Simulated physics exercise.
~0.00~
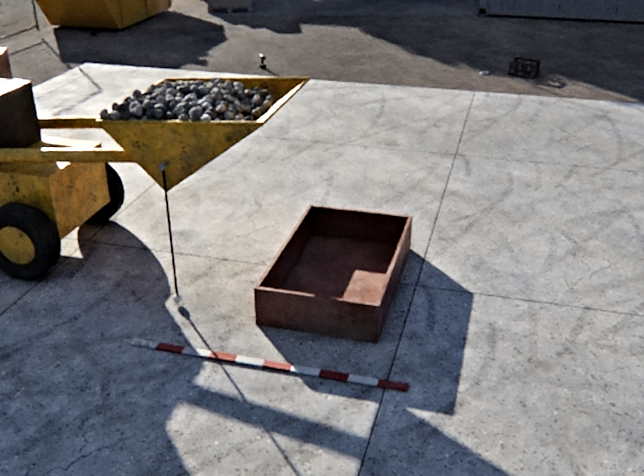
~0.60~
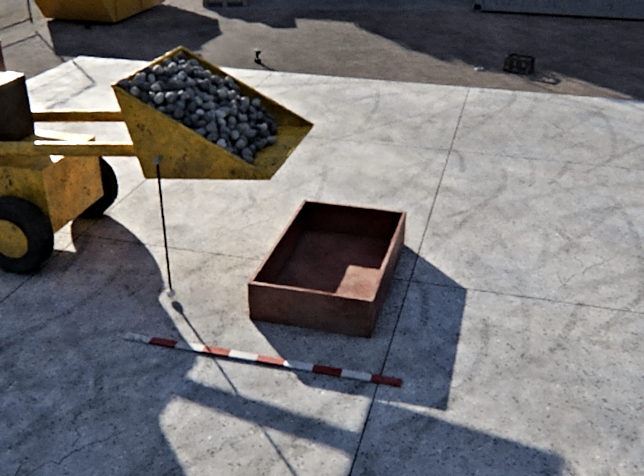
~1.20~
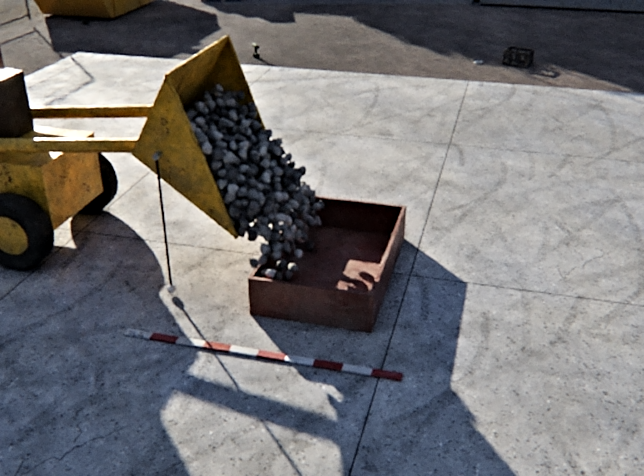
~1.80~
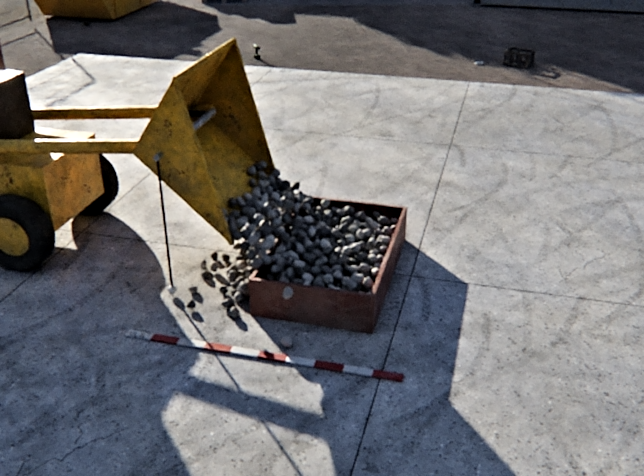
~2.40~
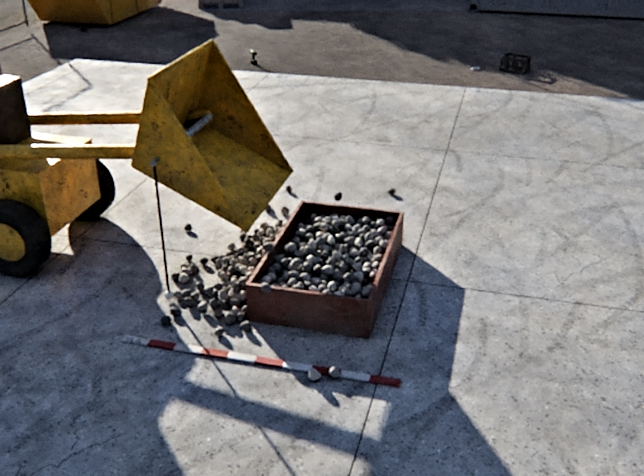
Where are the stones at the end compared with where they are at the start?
At the start the stones are heaped in the yellow loader's bucket at the upper left. By the end they are lower and farther right, mostly inside the reddish-brown bin, with some scattered on the ground, mainly to its left.
